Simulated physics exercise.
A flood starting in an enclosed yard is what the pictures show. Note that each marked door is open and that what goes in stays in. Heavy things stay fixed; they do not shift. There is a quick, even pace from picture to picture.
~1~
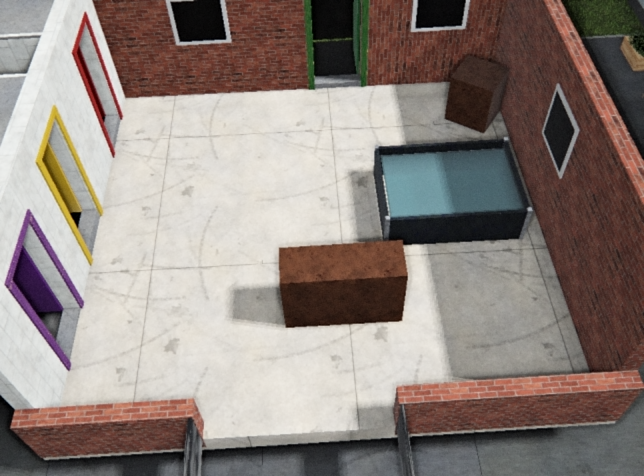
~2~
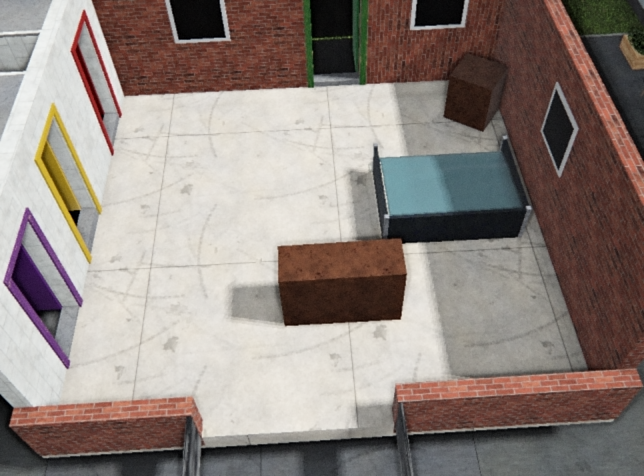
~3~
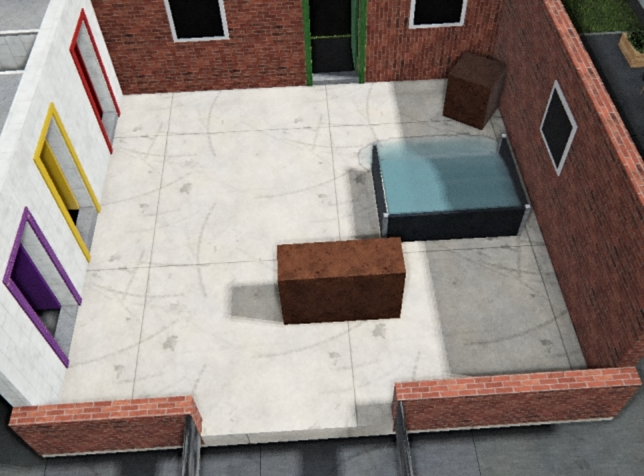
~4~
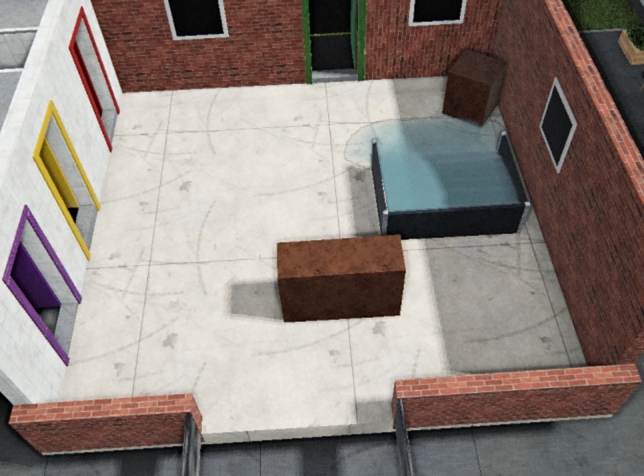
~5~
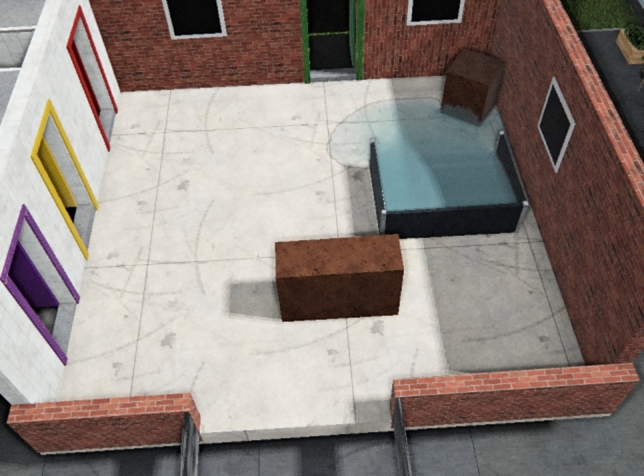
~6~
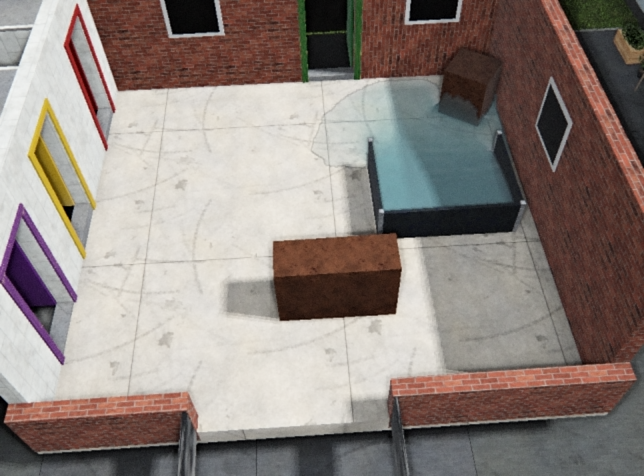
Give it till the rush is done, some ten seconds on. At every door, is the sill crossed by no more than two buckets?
In the end the red door will let in an allowed amount, the green door will let in too much, the purple door will let in an allowed amount, the yellow door will let in an allowed amount.
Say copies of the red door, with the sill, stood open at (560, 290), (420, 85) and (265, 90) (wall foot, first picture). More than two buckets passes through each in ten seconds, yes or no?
Stays below the line; crosses the line; stays below the line.
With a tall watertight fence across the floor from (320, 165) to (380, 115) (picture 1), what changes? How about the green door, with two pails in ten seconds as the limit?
As it turns out, the green door is spared.
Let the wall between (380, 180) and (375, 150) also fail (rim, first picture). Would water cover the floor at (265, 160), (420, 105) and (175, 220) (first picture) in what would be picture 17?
Sequence: Wetted / spared / wetted.
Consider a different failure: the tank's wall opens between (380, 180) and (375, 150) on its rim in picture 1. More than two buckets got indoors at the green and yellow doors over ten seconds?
Green does not overflow; yellow does not overflow.
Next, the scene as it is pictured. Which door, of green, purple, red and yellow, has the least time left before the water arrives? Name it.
It's the green-painted one.
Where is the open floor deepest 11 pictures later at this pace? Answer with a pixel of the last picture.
Close to (484, 100).
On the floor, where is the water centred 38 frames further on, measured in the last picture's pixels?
At about (319, 160).
A moment on, water covers 15 % of the floor; the red door not reached, the green door wet at the sill, nothing in, the purple door not reached, the yellow door not reached.
Next, water covers 20 % of the floor; the red door not reached, the green door under two buckets in, the purple door not reached, the yellow door not reached.
Then, water covers 40 % of the floor; the red door wet at the sill, nothing in, the green door over two buckets in, the purple door not reached, the yellow door not reached.
Later, water covers 60 % of the floor; the red door wet at the sill, nothing in, the green door over two buckets in, the purple door wet at the sill, nothing in, the yellow door wet at the sill, nothing in.
In the end, water covers 90 % of the floor; the red door wet at the sill, nothing in, the green door over two buckets in, the purple door wet at the sill, nothing in, the yellow door wet at the sill, nothing in.
